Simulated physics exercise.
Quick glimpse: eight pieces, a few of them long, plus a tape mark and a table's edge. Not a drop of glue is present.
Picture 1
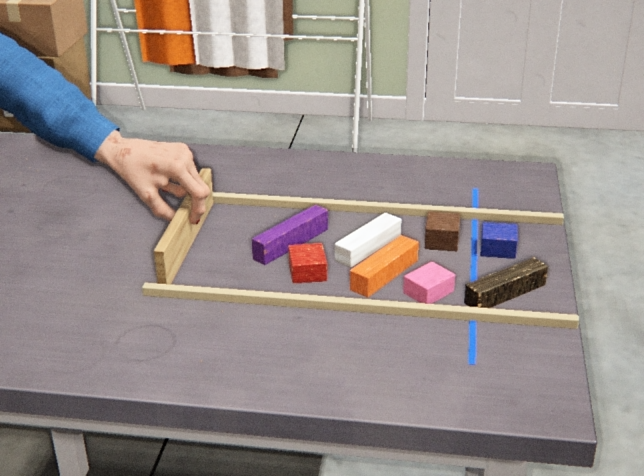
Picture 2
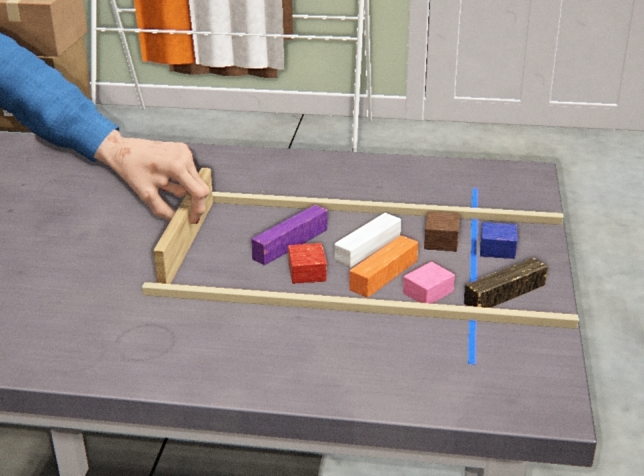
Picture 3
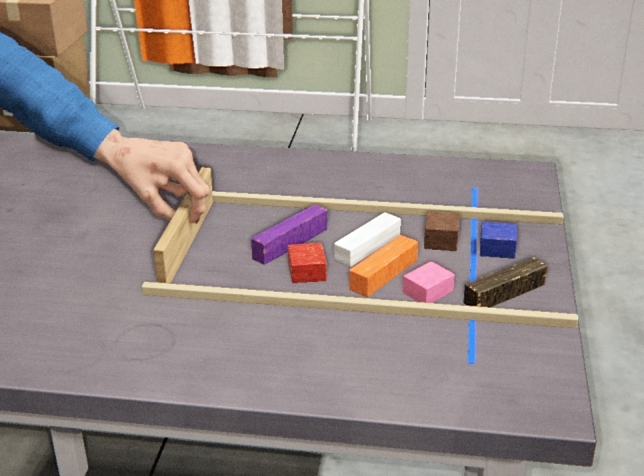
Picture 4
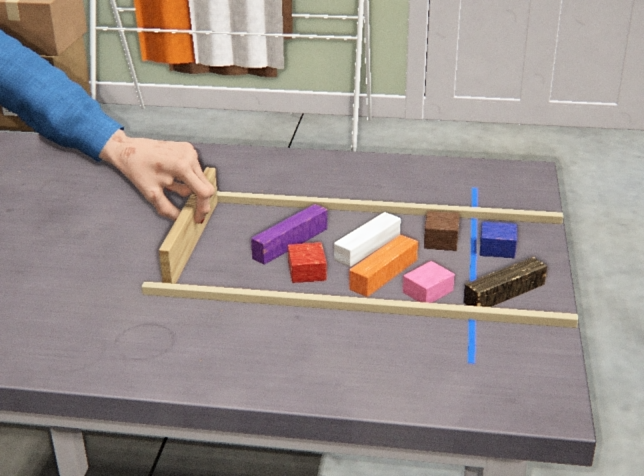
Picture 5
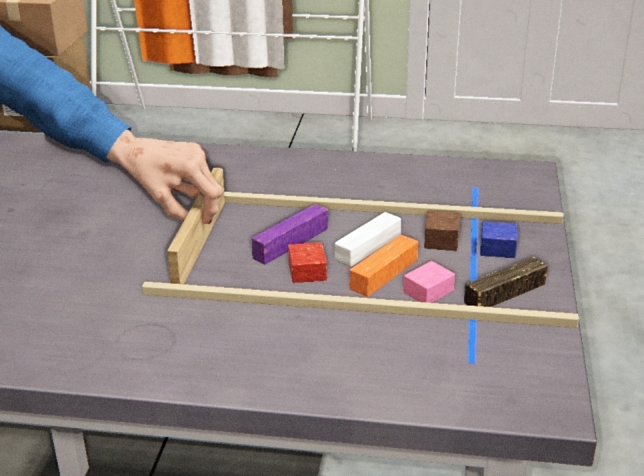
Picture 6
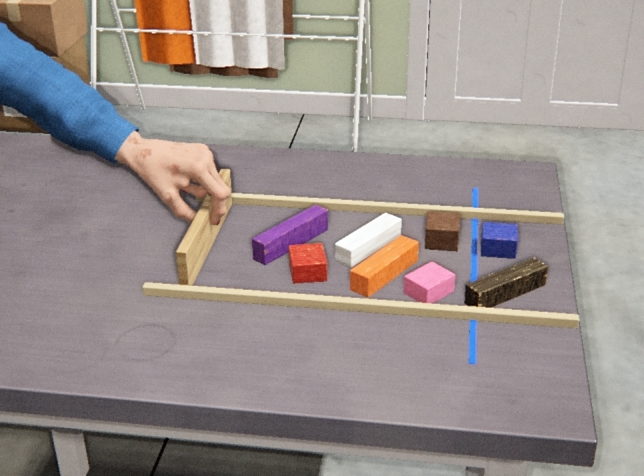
A hand in a blue sleeve held a wooden board upright between two rails on a table, then slid it slightly right toward the colored blocks, which stayed still around a blue tape line.
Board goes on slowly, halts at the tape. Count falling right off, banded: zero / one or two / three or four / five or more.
The ones that fall? One or two of them, I think.
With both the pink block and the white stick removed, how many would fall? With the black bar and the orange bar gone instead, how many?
First 0, second 0.
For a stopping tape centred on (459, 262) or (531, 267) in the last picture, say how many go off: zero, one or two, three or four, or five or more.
For each in order, none and five or more.
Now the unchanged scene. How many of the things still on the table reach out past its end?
Overhanging ones - 2.
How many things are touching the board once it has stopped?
It touches 2.
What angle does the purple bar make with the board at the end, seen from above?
Roughly 0° out of line.
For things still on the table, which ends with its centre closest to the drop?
The one in question is the blue block.
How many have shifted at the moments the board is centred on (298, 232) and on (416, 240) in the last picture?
That makes 2 at the first spot and 8 at the second.
Soon after, none off yet; black bar at rest near (506, 285); blue block at rest near (499, 240); brown block at rest near (443, 231).
Then, none off yet; black bar moving near (518, 285); blue block at rest near (499, 240); brown block moving near (451, 232).
At rest, the number that fall off is one or two; fallen, black bar.
